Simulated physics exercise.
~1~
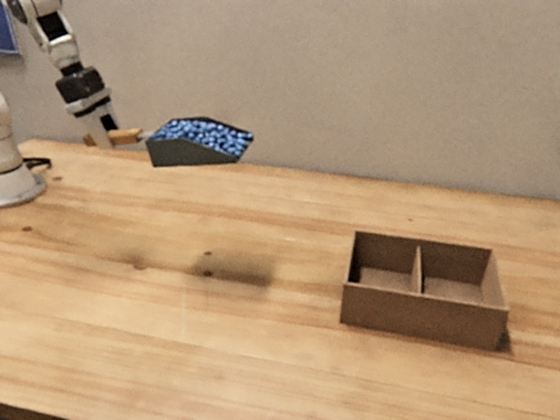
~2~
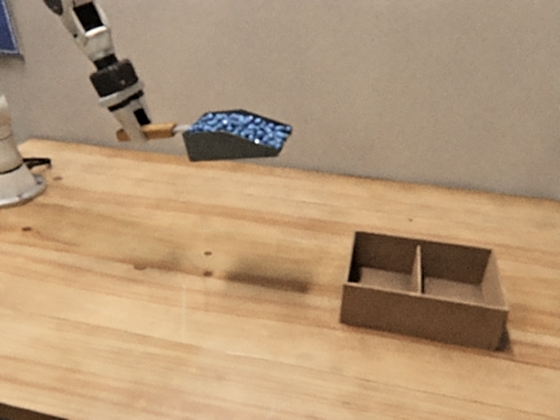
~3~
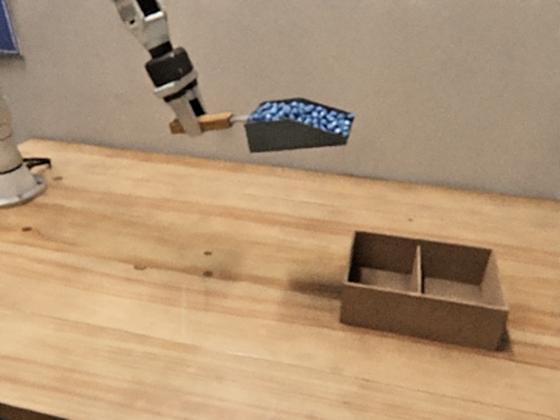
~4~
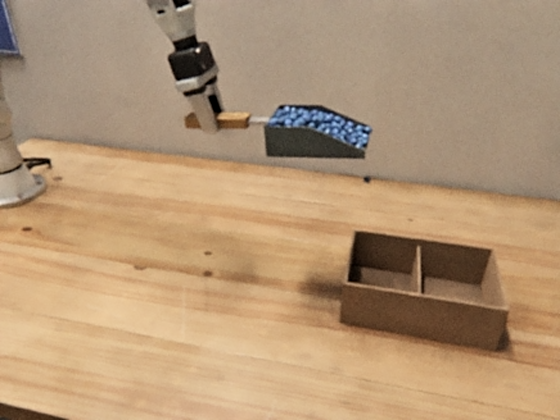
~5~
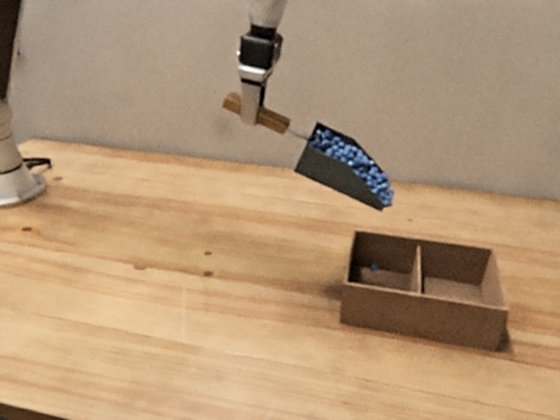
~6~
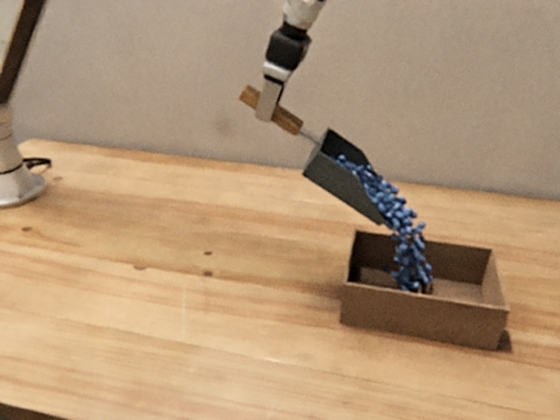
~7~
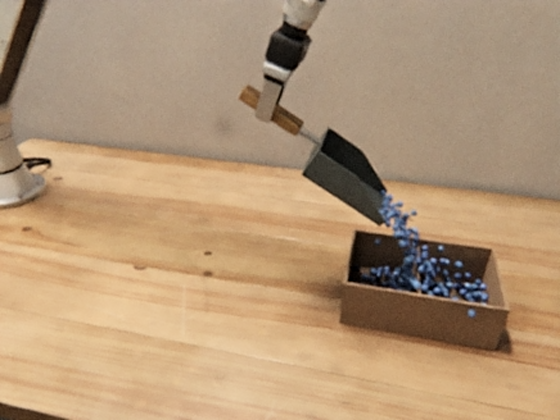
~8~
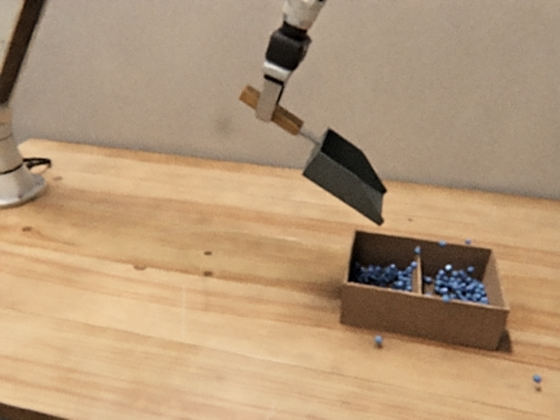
At first, a robot arm holds a dark scoop heaped with small blue beads above a wooden table, to the left of a brown open box split by a cross wall. The arm carries the scoop to the right, keeping it nearly level, and a single bead drops ahead of it. Then the scoop tips forward and down, and the beads pour over its front edge in a thick stream into the box. The stream thins as the scoop empties. Finally, the scoop hangs tilted and empty, with beads in both parts of the box and a few scattered on the table.
